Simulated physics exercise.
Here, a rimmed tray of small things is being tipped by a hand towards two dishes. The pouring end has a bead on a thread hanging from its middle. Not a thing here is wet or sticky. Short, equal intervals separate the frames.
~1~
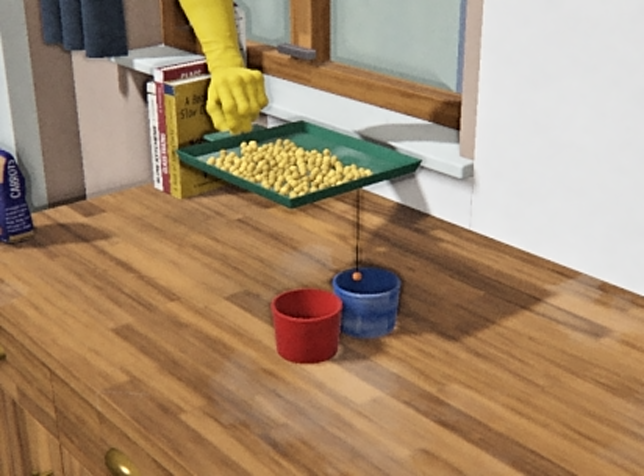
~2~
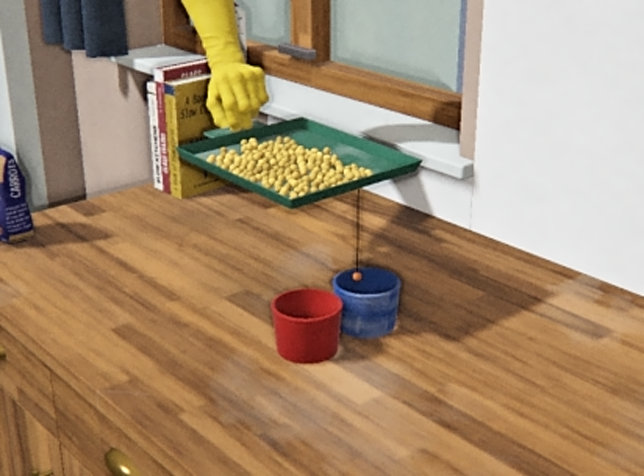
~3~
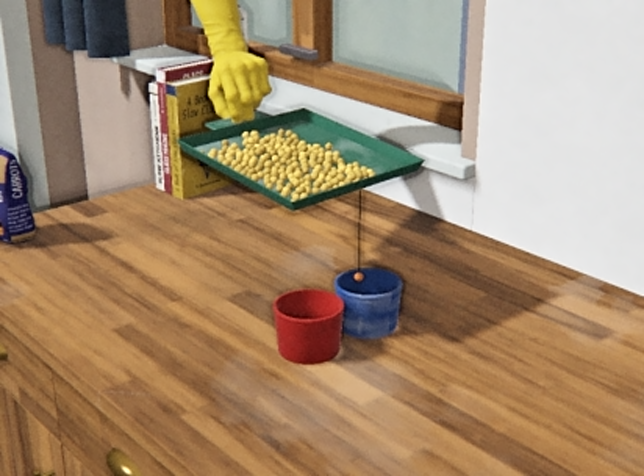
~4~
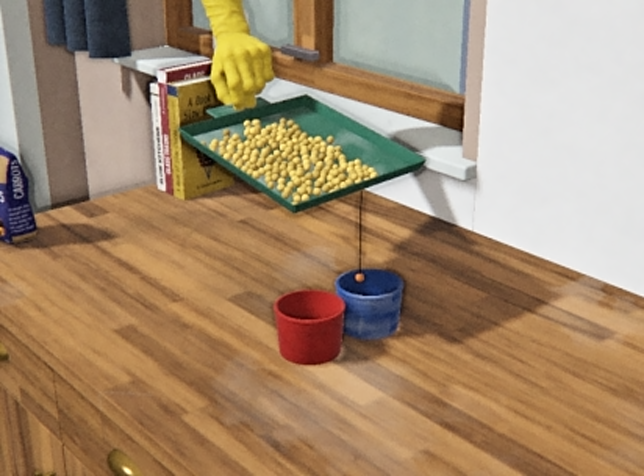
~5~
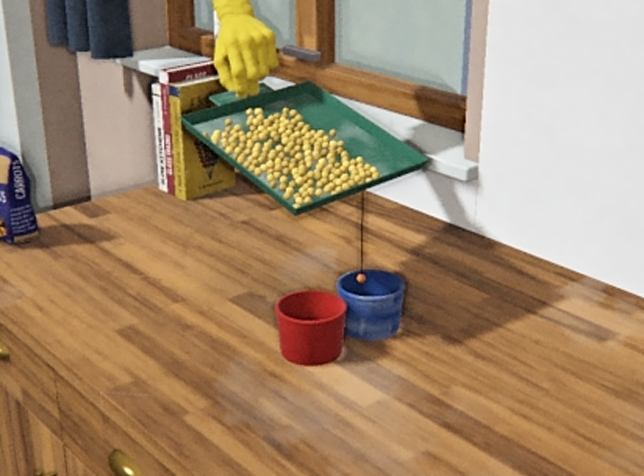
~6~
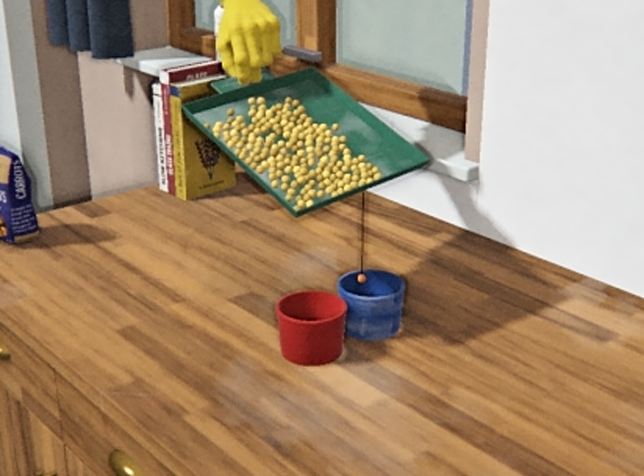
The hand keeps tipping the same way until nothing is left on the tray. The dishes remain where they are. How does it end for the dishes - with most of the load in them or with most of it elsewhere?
Most of what falls will come down outside the dishes.
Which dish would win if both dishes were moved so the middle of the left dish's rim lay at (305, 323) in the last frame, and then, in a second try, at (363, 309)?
In the first position the left of the two, in the second the left of the two.
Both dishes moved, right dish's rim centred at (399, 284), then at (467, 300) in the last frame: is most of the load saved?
Result - try one, below the halfway mark; try two, below the halfway mark.
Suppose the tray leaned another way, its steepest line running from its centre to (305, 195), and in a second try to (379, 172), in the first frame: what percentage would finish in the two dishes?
Respectively close to 50 and 0 in a hundred.
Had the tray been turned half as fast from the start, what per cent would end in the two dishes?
That works out at some 10 per cent.
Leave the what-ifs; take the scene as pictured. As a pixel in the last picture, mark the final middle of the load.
Close to (351, 370) in the last picture.
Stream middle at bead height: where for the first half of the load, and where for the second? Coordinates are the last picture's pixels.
At (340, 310) for the first part, then at (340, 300) for the others.
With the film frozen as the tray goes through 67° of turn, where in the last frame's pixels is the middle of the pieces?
Mark it at roughly (329, 191) in the final frame.
Soon, tray tipped steeply; most on the tray; a stray few outside both; about a quarter in the air.
A while on, tray tipped past a quarter turn; a small part in the left dish; most outside both; a stray few in the air.
Towards the end, tray tipped past a quarter turn; a small part in the left dish; most outside both.
Finally, tray tipped past a quarter turn; a small part in the left dish; none in the right dish; most outside both.
